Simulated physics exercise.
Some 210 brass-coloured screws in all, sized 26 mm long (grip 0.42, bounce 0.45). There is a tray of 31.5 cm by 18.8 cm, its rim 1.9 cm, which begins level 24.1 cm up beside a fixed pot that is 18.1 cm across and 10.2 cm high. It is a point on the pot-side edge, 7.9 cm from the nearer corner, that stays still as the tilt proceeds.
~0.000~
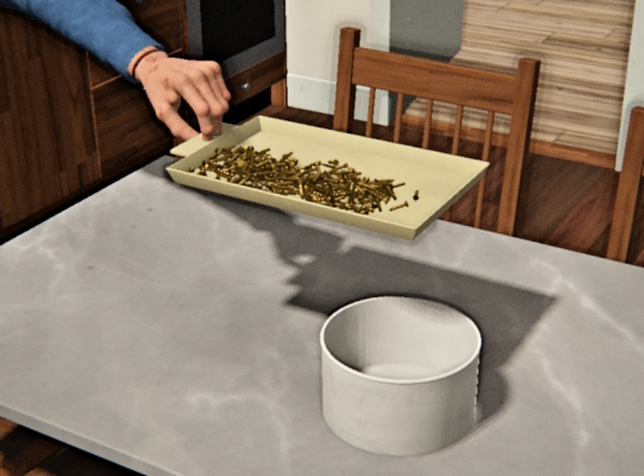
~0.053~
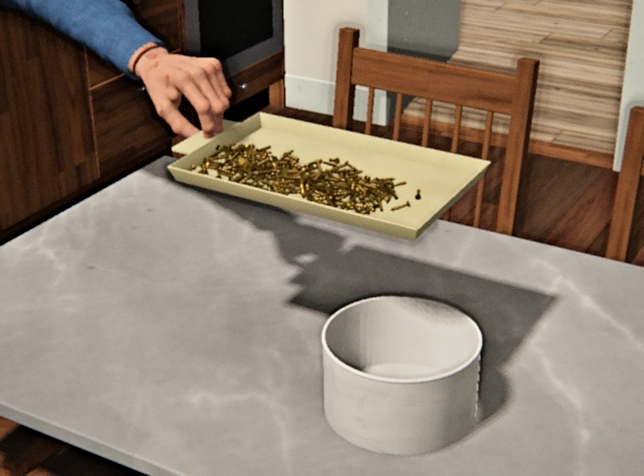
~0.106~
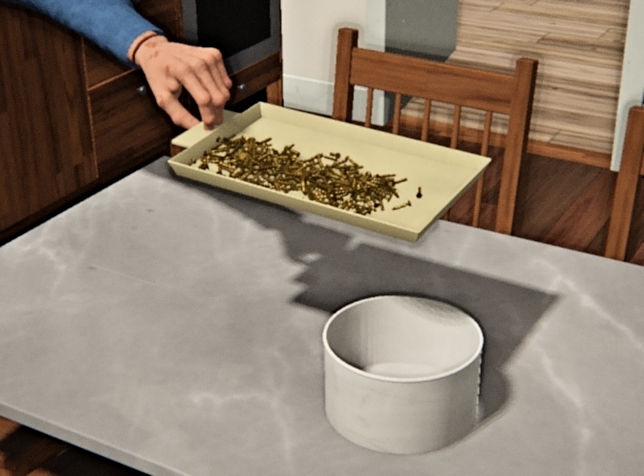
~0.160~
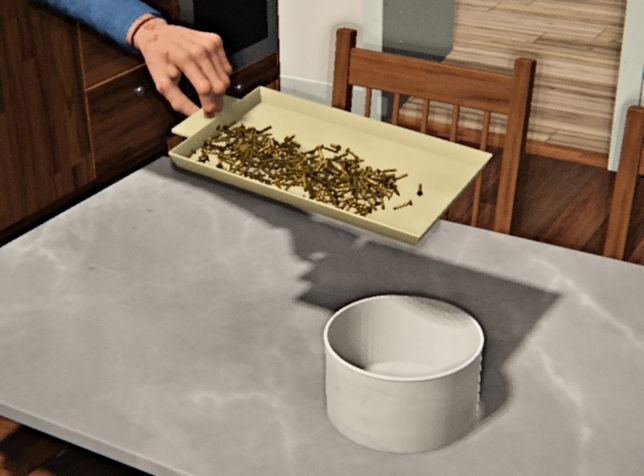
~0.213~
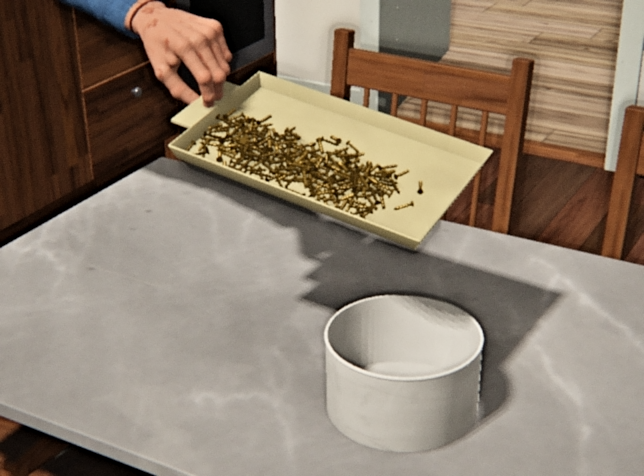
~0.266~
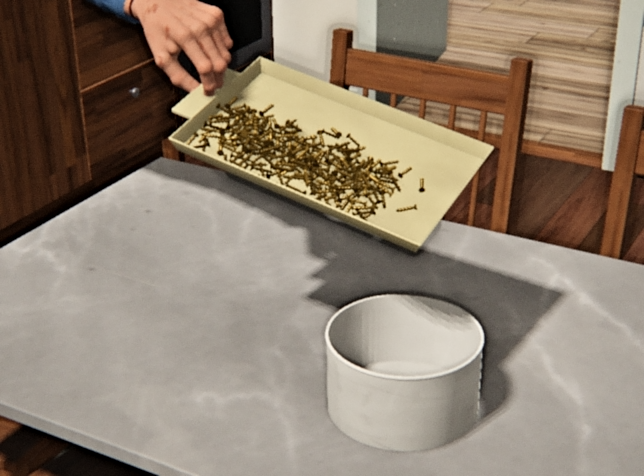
Kitchen table, a hand tilting a pale yellow tray of brass-coloured screws, its right front corner lowest, near a white pot.
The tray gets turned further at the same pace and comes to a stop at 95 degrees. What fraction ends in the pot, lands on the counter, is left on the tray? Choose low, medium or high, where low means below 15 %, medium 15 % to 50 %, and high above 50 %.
Shares - pot: High, counter: Low, tray: Low.
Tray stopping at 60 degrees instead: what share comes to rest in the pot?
About 85 in a hundred would end up in the pot.
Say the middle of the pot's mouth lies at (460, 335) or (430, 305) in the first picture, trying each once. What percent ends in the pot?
Roughly 55 and 5 percent.
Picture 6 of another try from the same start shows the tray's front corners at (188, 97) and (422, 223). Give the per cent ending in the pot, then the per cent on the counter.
The pot gets 15 and the counter 85.
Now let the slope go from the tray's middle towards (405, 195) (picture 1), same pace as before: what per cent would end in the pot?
Around 15 percent of them.
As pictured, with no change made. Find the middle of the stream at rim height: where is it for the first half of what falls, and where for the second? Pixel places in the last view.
Early half: About (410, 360); late half: (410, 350).
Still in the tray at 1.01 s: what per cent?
Roughly 25 per cent.
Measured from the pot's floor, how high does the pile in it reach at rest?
Height: Approx. 3.5 cm.
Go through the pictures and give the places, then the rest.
The first frame shows tray tilt 0 degrees, front corners at (175, 167) and (412, 225); middle of the pieces at (297, 176); pot at (400, 336).
The second frame shows tray tilt 1 degrees, front corners at (176, 166) and (414, 225); middle of the pieces at (298, 175).
The third frame shows tray tilt 4 degrees, front corners at (177, 160) and (415, 228), lowest corner right front; middle of the pieces at (299, 171).
The fourth frame shows tray tilt 8 degrees, front corners at (177, 152) and (416, 231), lowest corner right front; middle of the pieces at (300, 165).
The fifth frame shows tray tilt 13 degrees, front corners at (177, 144) and (416, 235), lowest corner right front; middle of the pieces at (300, 160).
The sixth frame shows tray tilt 17 degrees, front corners at (177, 137) and (417, 239), lowest corner right front; middle of the pieces at (297, 158); pot at (404, 333). Its pace works out near 85 degrees a second.
After 0.71 s, tilt 55 degrees; the tray holds 100 %, the pot 0 %.
After 1.01 s, tilt 80 degrees; the tray holds 25 %, the pot 45 %.
After 1.40 s, tilt 95 degrees; the tray holds 0 %, the pot 95 %.
At rest (1.9 s), pot 95 %, counter 5 %, tray 0 %.
